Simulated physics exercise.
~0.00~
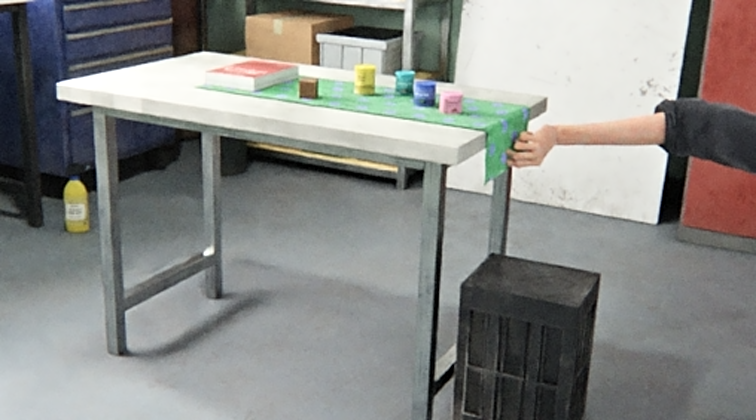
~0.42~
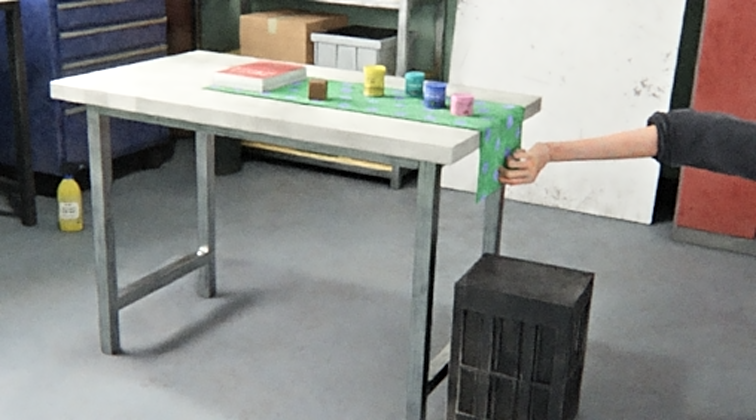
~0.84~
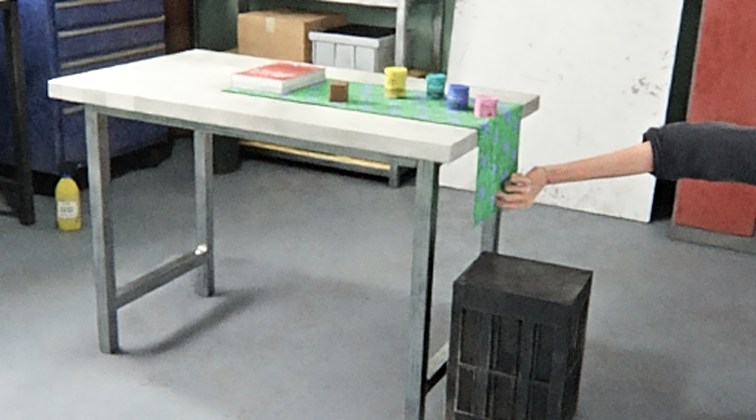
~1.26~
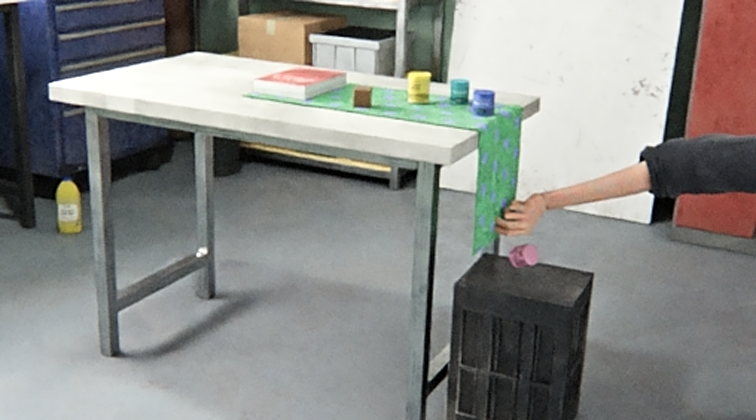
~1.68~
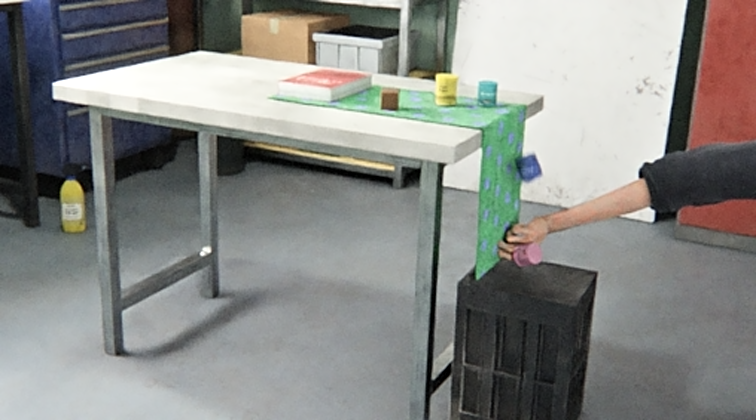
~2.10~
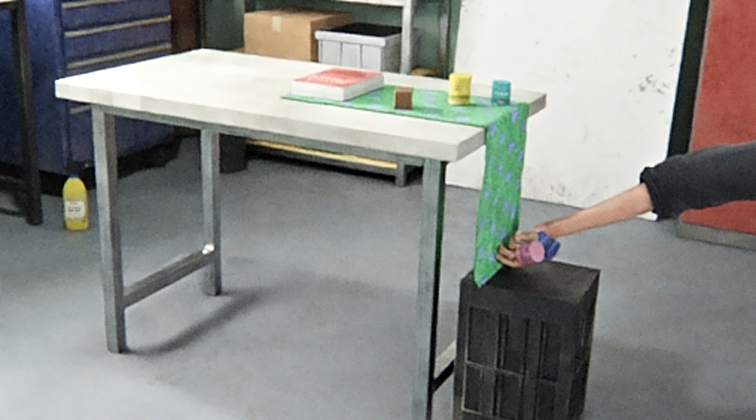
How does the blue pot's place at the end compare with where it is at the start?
At the start the blue pot stands on the green tablecloth near the right end of the workbench. By the end it is off the bench and lower down, next to the pink pot and the hand at the top of the black crate.
